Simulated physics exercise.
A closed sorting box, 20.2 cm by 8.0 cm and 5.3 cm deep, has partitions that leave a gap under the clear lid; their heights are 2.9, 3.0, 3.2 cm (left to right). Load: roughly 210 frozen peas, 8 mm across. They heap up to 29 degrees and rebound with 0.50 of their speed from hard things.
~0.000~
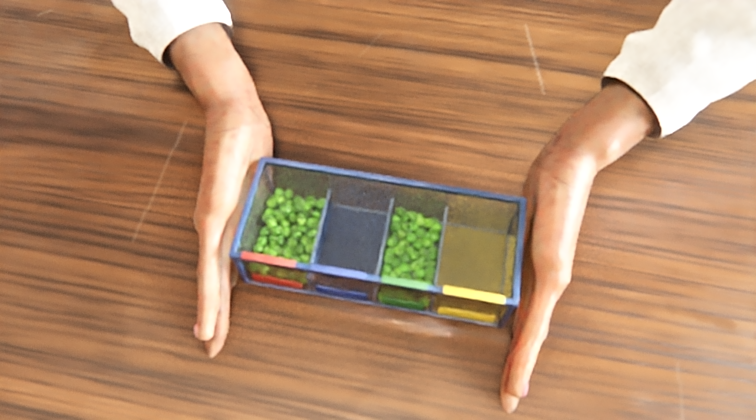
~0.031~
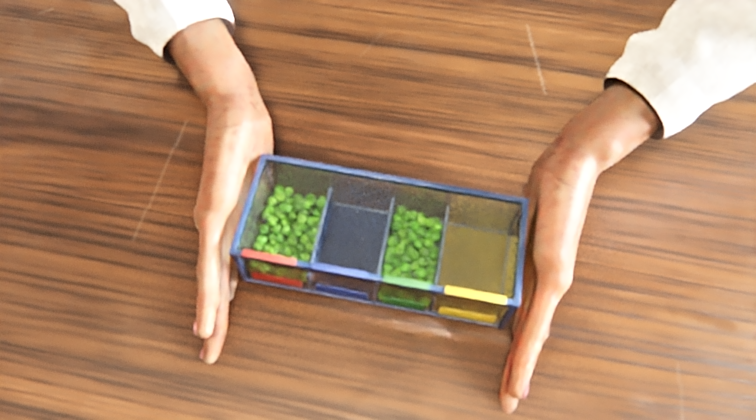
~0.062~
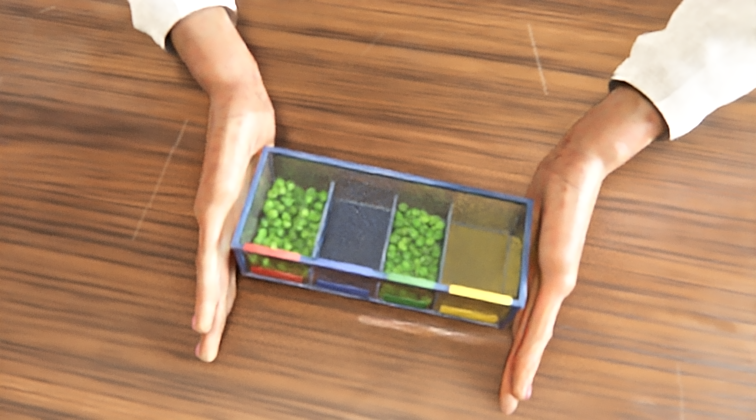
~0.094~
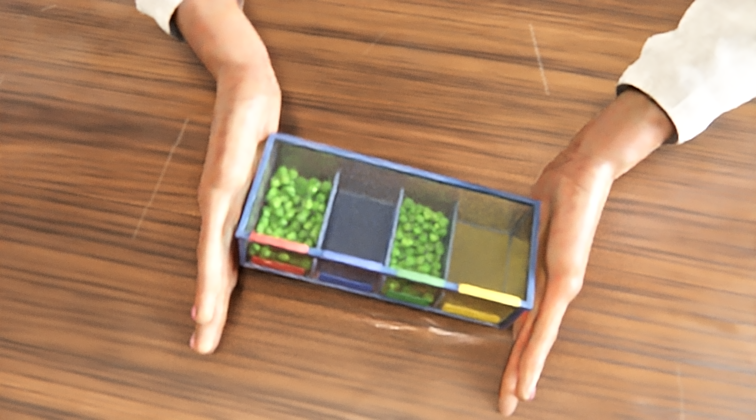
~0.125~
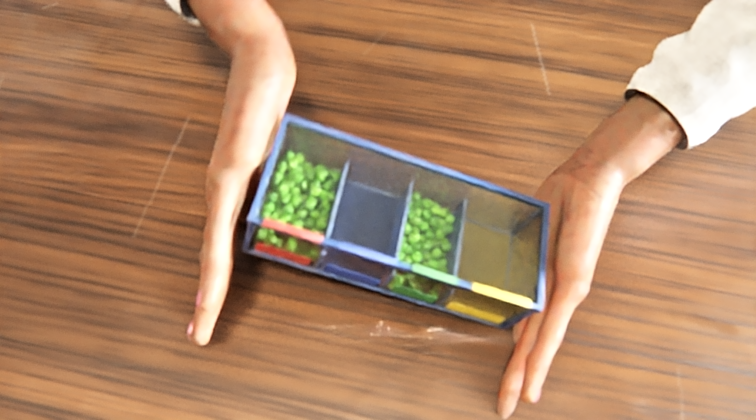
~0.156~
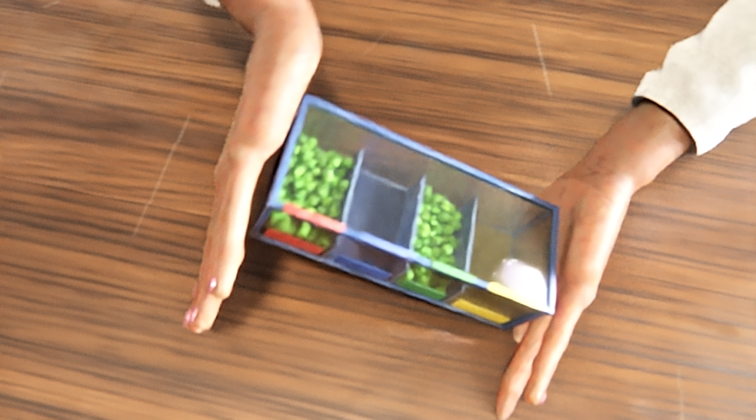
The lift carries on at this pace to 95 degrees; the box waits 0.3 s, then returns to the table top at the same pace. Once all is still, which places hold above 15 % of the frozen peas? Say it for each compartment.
Red: No, blue: No, green: No, yellow: Yes.
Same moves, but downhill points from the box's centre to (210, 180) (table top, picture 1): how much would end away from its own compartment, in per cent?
About 40 per cent.
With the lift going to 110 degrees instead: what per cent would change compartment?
About 100 per cent.
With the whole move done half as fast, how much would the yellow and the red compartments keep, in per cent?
In that case yellow 80, red 0.
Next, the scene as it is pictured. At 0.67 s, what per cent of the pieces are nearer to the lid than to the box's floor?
Some 70 per cent.
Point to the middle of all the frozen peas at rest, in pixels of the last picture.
Near (475, 260).
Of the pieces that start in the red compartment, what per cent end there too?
Some 0 per cent.
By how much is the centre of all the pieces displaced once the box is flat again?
Roughly 10.0 cm.
After 0.67 s, tilt 95 degrees; red 10 %, green 25 %, yellow 60 %.
Then, at 1.01 s, tilt 57 degrees; blue 5 %, green 10 %, yellow 85 %.
After 1.45 s, tilt 0 degrees; blue 5 %, green 10 %, yellow 85 %.
By 1.8 s all is still; red 0 %, blue 5 %, green 10 %, yellow 85 %.
